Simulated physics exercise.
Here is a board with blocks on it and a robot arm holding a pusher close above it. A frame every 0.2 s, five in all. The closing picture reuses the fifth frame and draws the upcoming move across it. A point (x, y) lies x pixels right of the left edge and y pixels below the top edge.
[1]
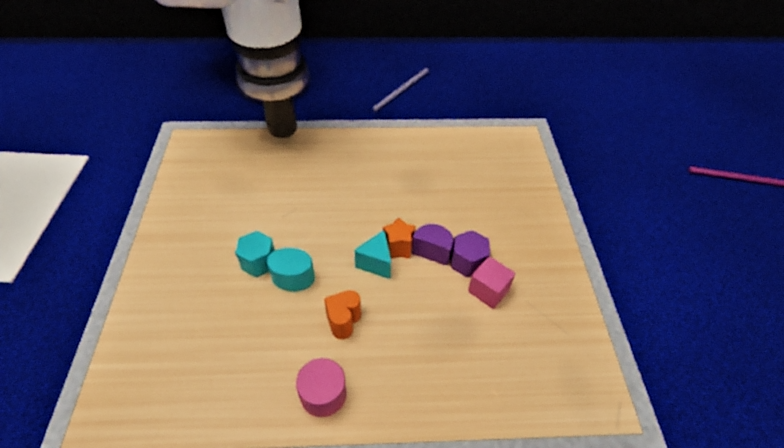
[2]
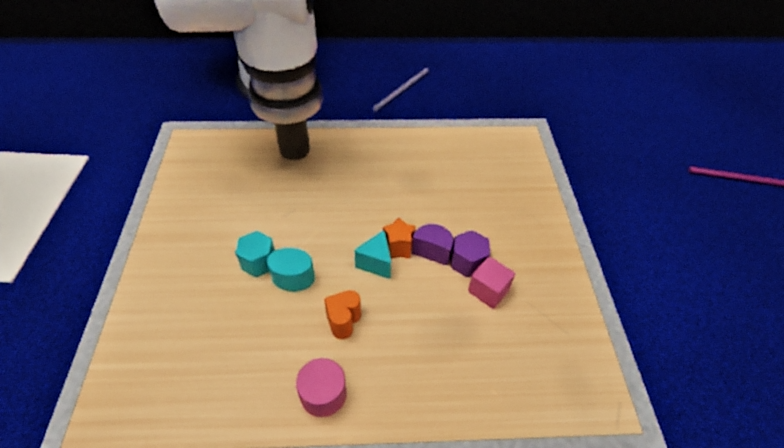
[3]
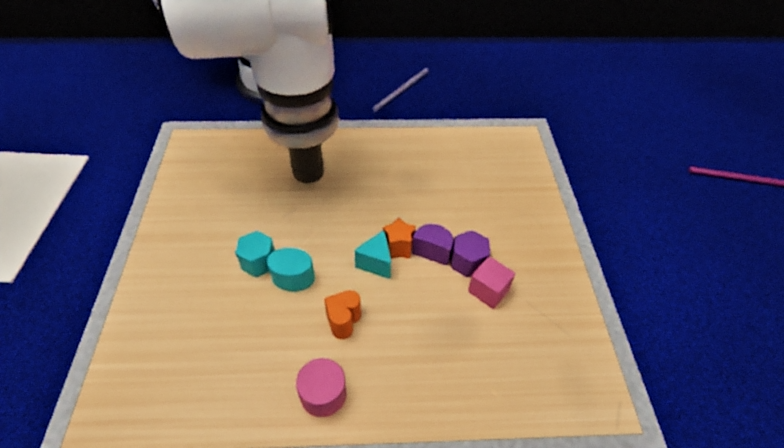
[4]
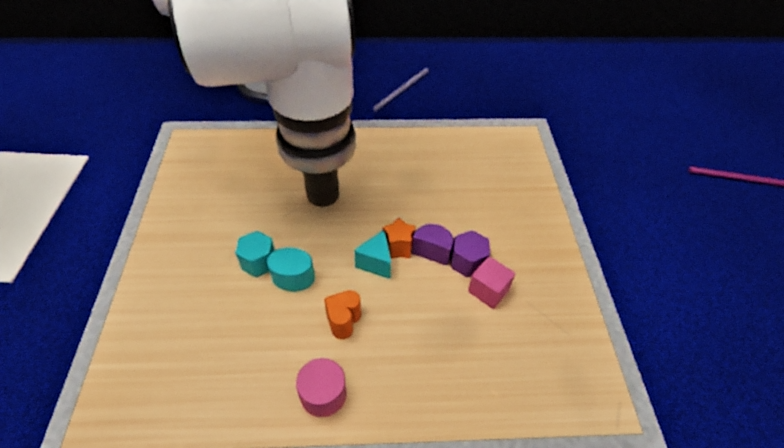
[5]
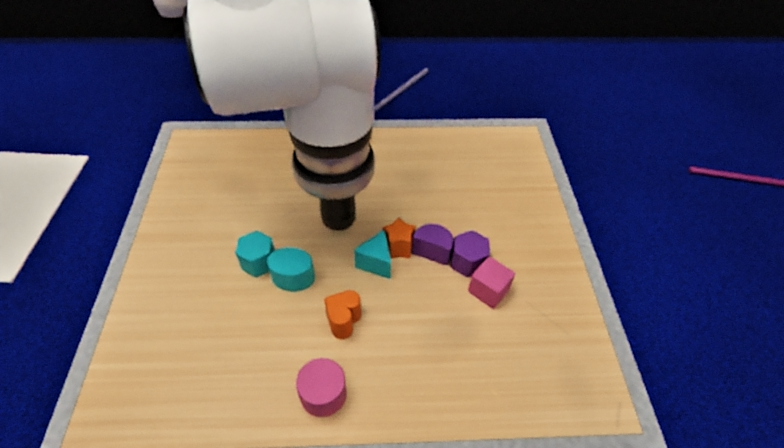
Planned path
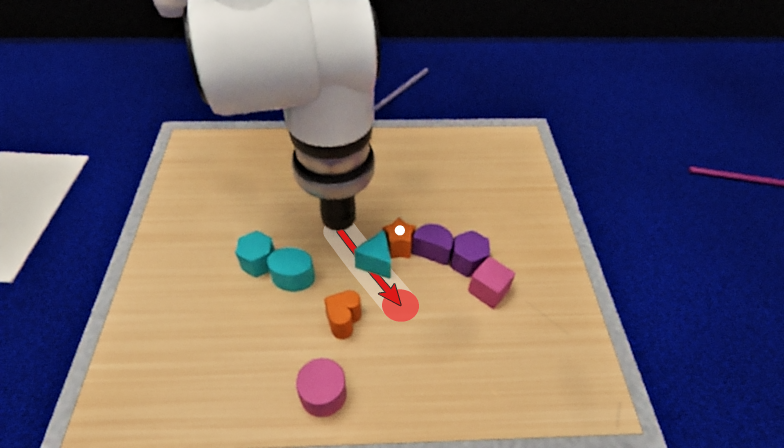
A pale wooden board with a grey border lies on a bright blue surface, seen from above at an angle by a still camera. Turquoise blocks sit left of centre, an orange heart and pink disc lie below, and a turquoise triangle, orange star, purple blocks and pink block curve rightward. A white robot arm moves its dark pusher steadily down and slightly right, nearing the triangle, while every block stays still.
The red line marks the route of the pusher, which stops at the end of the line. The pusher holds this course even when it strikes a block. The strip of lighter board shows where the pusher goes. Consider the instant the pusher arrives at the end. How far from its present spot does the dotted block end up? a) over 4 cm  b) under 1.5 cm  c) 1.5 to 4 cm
That would be b.
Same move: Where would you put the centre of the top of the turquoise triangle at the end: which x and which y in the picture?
Its top middle: (432, 281).
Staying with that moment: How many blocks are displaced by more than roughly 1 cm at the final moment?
Answer: One block.
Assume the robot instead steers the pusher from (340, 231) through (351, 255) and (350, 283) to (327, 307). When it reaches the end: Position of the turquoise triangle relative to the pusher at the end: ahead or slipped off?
Slid off.
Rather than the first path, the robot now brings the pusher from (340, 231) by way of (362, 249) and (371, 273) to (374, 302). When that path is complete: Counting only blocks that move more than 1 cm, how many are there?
Put simply, one block is moved more than 1 cm.
The line goes from (340, 231) to (401, 305); the dot is on the orange star-shaped block.
On the path given first. One third of the way, pusher (358, 243); turquoise triangle (382, 252).
Two thirds of the way, pusher (379, 268); turquoise triangle (409, 270), turned 40° anticlockwise.
At the end, pusher (401, 294); turquoise triangle (432, 281), turned 70° anticlockwise; orange star-shaped block unmoved.
